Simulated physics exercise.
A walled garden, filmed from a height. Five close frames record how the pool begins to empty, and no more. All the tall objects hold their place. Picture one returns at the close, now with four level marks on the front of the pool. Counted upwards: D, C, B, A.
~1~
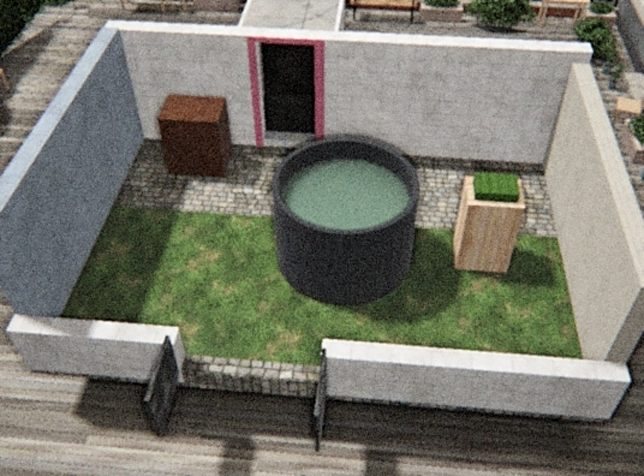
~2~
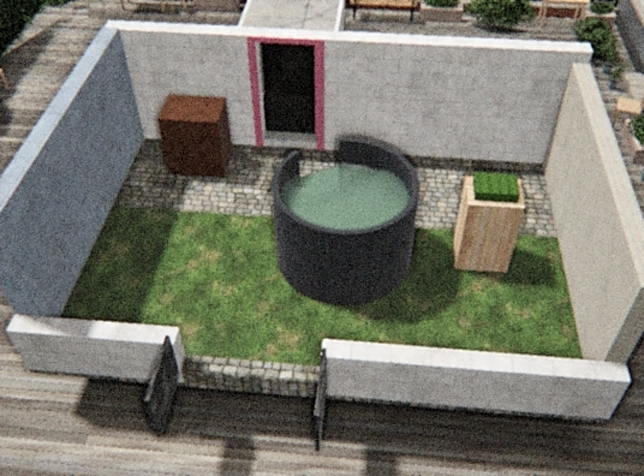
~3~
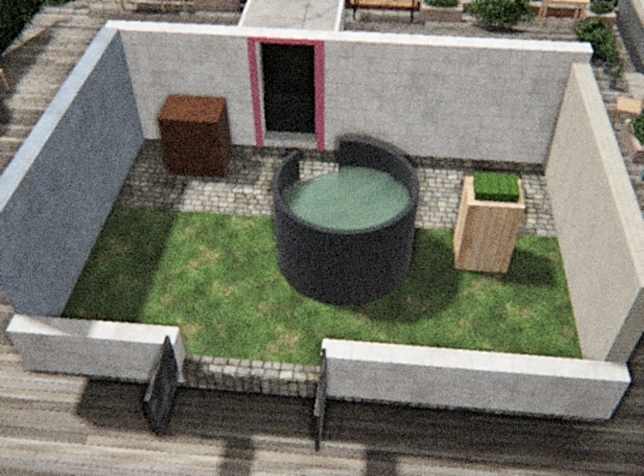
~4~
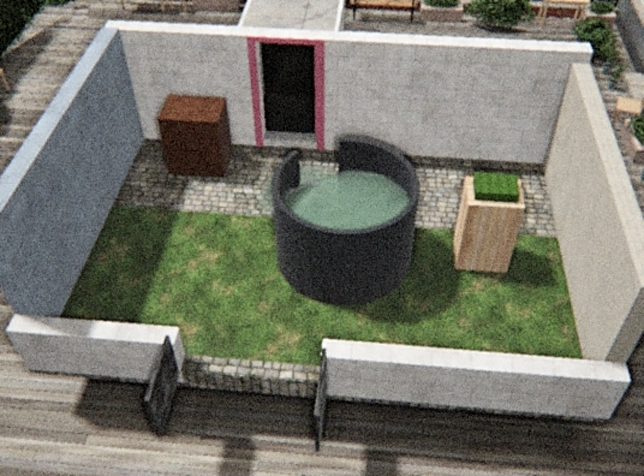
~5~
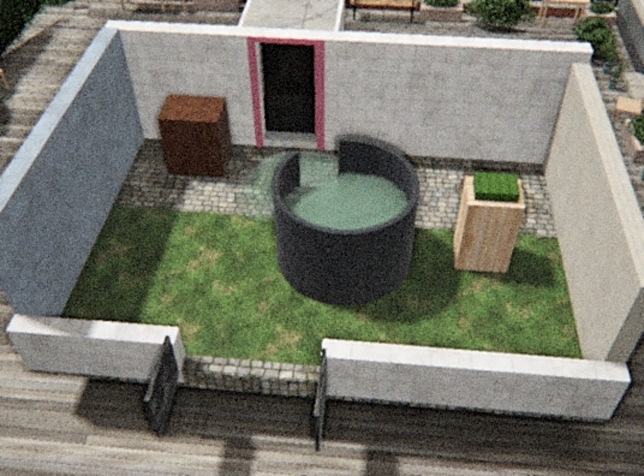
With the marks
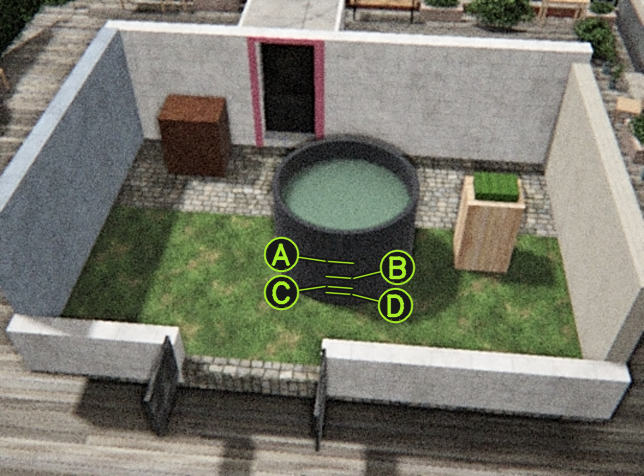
A gap opens in the round pool's far side, and water spreads onto the paving.
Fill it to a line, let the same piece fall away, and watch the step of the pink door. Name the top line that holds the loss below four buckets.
I would pick level C.
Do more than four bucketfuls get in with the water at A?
Yes, it does.
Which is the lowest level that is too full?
Level B.
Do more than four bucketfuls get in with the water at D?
No, not at all.
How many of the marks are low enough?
Two of them.
In lime, A at (339, 262); B at (339, 277); C at (339, 287); D at (339, 293); from the bottom up D, C, B, A.
Choosing A, dozens of bucketfuls pour in.
Choosing B, about 9 bucketfuls get in.
Choosing C, a splash gets over, under a bucket.
Choosing D, nothing gets over.
